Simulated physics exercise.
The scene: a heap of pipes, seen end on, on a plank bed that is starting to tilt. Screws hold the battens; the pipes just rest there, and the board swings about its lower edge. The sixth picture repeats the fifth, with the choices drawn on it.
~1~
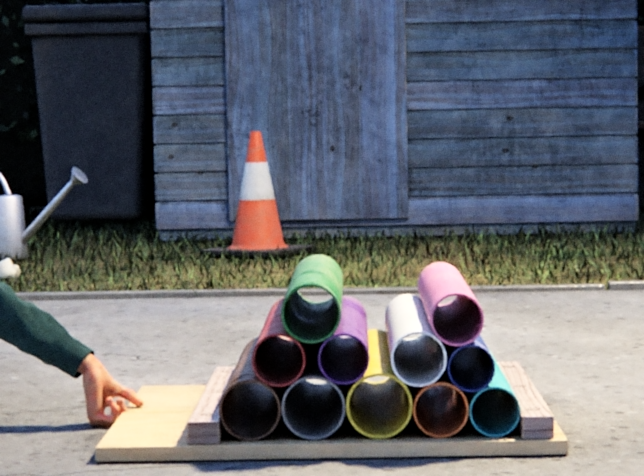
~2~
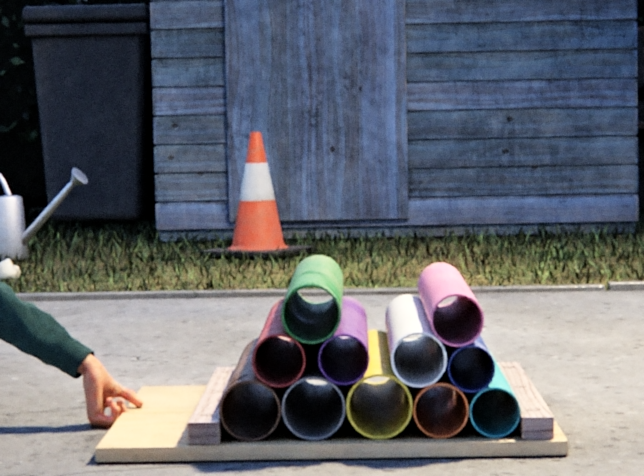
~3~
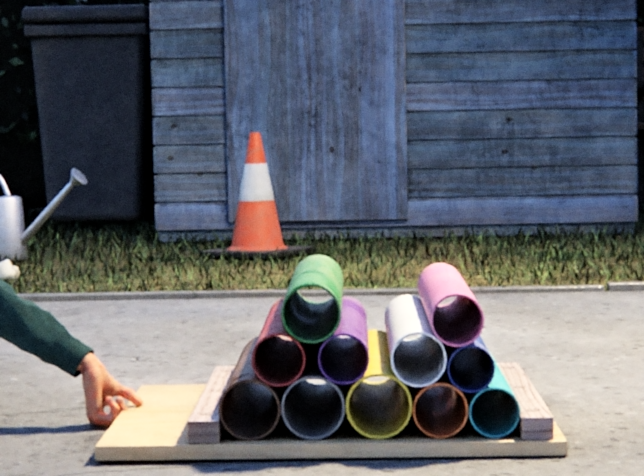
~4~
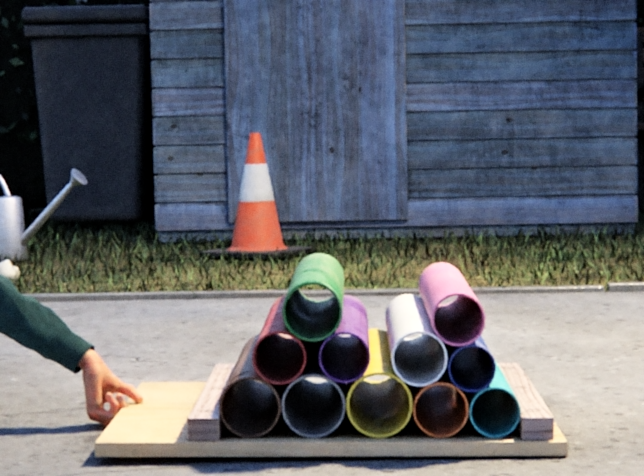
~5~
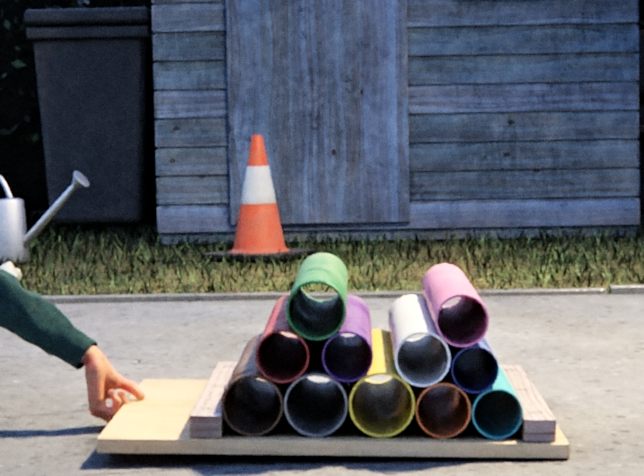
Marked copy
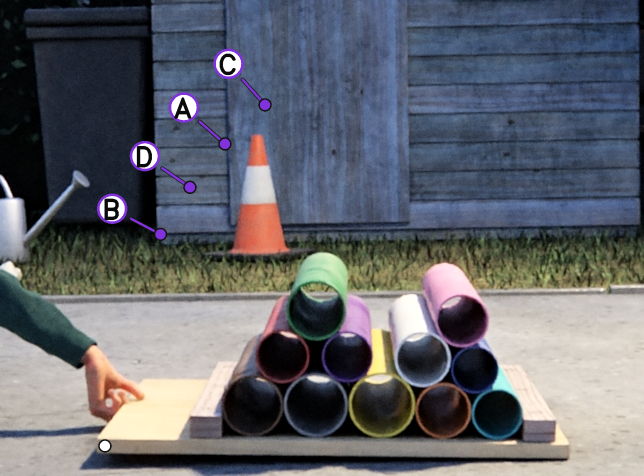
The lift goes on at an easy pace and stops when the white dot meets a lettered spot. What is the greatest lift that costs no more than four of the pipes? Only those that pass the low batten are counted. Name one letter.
It can be raised to B.
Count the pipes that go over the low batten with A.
It comes to six.
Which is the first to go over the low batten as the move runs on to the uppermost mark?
The pink one.
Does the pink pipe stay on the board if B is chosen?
No, with B.
On the marked copy, A at (225, 144); B at (161, 234); C at (265, 105); D at (190, 187); the white dot at (105, 446).
Following B. Soon after the start, board at 17°.
Later, board at 29°.
In the end, board at 29°, three over the low batten (white, blue, pink).
As for the rest, A six over the low batten; C six over the low batten; D six over the low batten.
